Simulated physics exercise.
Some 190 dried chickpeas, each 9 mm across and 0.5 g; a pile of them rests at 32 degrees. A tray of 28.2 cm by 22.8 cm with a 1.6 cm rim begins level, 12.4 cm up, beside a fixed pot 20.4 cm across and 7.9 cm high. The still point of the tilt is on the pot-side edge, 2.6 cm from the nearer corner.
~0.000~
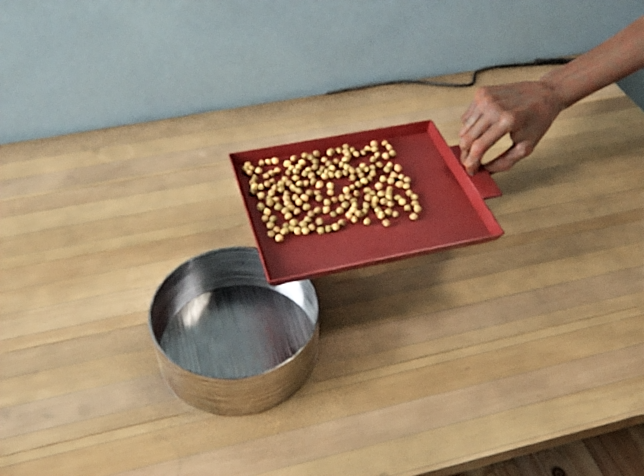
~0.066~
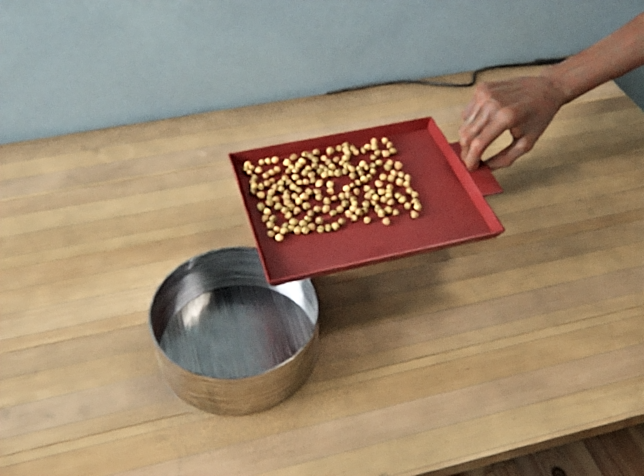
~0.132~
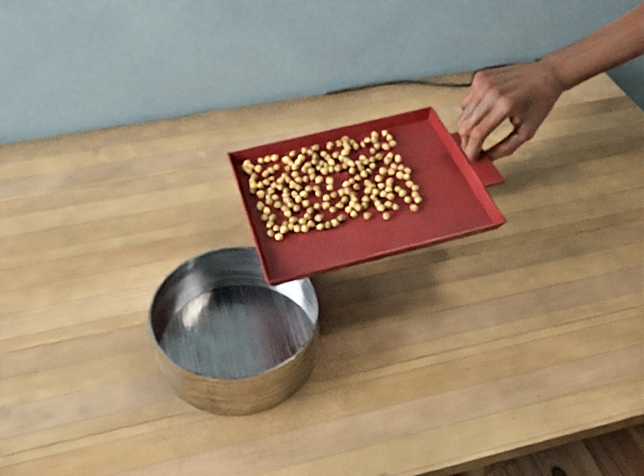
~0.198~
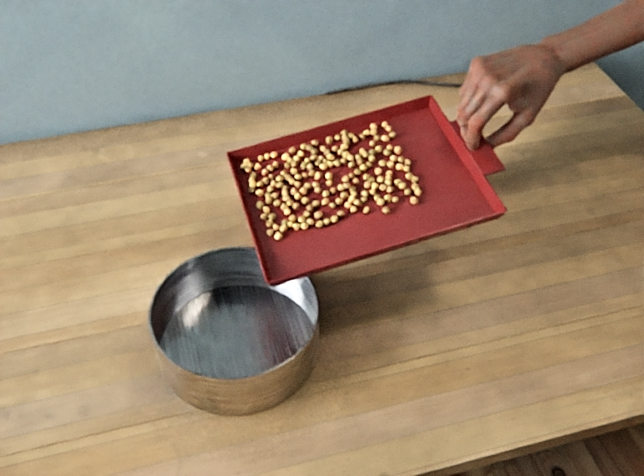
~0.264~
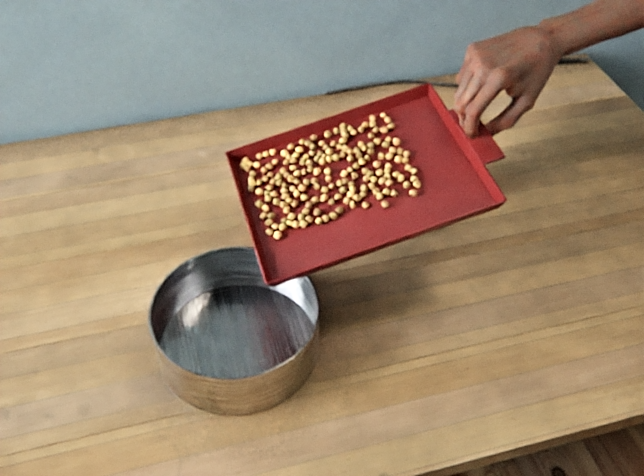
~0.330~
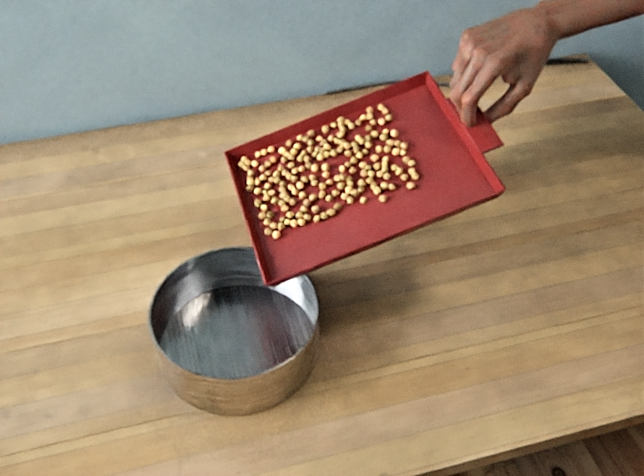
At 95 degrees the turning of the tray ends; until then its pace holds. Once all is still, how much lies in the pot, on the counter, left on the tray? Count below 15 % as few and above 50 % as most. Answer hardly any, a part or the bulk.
In the pot: The bulk; on the counter: A part; left on the tray: Hardly any.
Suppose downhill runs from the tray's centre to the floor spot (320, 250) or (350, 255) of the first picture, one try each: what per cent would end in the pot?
Some 100 and 75 per cent.
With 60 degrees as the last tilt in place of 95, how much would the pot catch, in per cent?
In that case some 5 per cent.
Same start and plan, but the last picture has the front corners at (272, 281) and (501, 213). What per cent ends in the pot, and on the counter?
Pot 95, counter 5.
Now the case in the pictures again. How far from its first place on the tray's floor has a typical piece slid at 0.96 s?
Roughly 7 cm.
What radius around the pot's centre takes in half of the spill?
Some 14 cm.
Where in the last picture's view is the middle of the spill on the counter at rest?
Around (189, 273).
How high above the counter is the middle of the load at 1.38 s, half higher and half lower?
About 16 cm.
After 0.96 s, tilt 53 degrees; the tray holds 100 %, the pot 0 %.
After 1.38 s, tilt 78 degrees; the tray holds 90 %, the pot 5 %.
Then, at 1.88 s, tilt 95 degrees; the tray holds 0 %, the pot 60 %.
At rest (2.4 s), pot 60 %, counter 40 %, tray 0 %.
